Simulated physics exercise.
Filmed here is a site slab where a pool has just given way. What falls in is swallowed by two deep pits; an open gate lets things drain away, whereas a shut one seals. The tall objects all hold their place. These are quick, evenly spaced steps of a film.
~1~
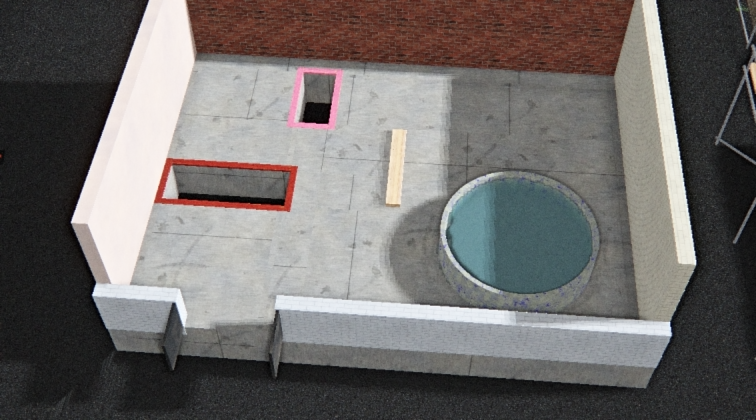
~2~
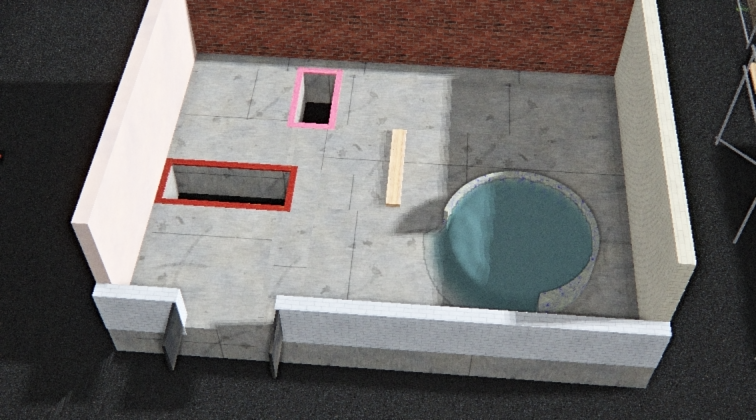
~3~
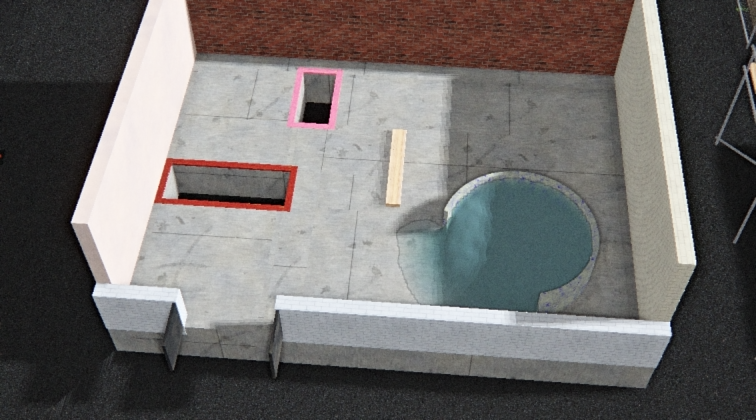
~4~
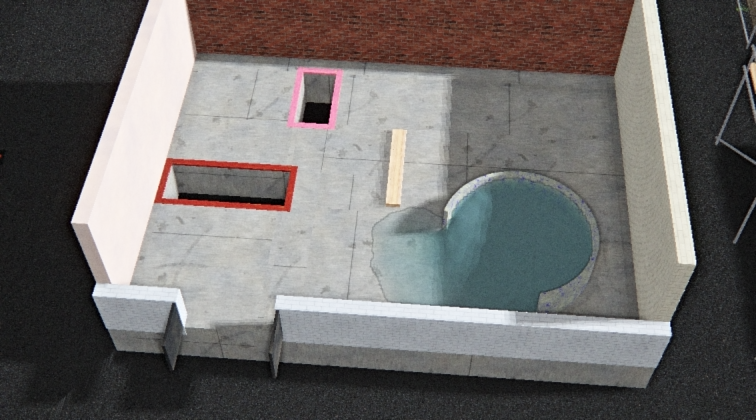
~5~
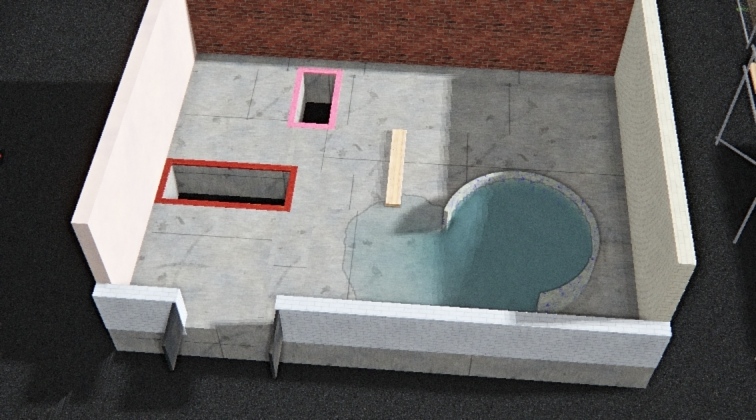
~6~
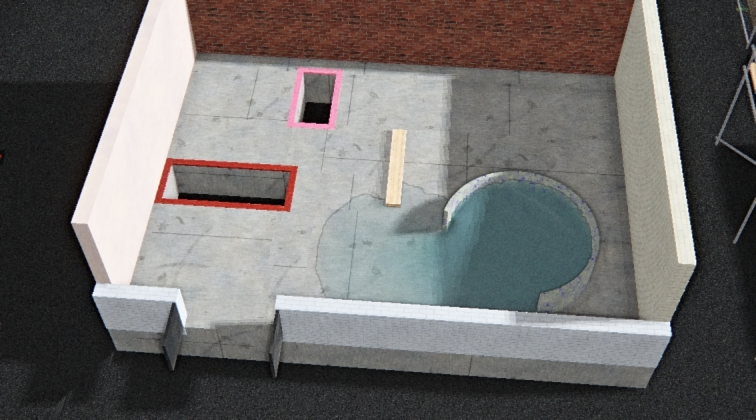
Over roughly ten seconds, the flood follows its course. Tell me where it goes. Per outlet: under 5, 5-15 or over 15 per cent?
Per outlet: Gate 5-15 per cent; red pit over 15 per cent; pink pit under 5 per cent.
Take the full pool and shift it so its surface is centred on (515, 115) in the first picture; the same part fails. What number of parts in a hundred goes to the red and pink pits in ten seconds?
Ten seconds on: Red pit 25 percent, pink pit 8 percent.
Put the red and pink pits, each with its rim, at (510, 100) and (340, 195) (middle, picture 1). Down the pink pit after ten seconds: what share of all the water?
Share, pink pit, approx.: 12 in a hundred.
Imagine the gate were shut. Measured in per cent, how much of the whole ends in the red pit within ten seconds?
Red 50 %.
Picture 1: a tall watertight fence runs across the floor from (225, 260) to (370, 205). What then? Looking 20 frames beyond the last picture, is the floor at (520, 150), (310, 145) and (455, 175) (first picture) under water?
As the points were listed, they come out free from flooding, free from flooding, and finally free from flooding.
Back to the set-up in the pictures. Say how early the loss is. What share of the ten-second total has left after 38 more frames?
I'd estimate close to 65 per cent.
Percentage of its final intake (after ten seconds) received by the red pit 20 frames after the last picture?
About 20 per cent.
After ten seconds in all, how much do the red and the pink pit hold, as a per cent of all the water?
I'd put them at roughly 44 and 2 per cent respectively.
A moment on, water covers 30 % of the floor; the gate 0 %, the red pit 0 %, the pink pit 0 %.
Next, water covers 35 % of the floor; the gate 1 %, the red pit 1 %, the pink pit 0 %.
Then, water covers 45 % of the floor; the gate 3 %, the red pit 9 %, the pink pit 0 %.
Later, water covers 55 % of the floor; the gate 6 %, the red pit 30 %, the pink pit 0 %.
In the end, water covers 70 % of the floor; the gate 11 %, the red pit 44 %, the pink pit 1 %.
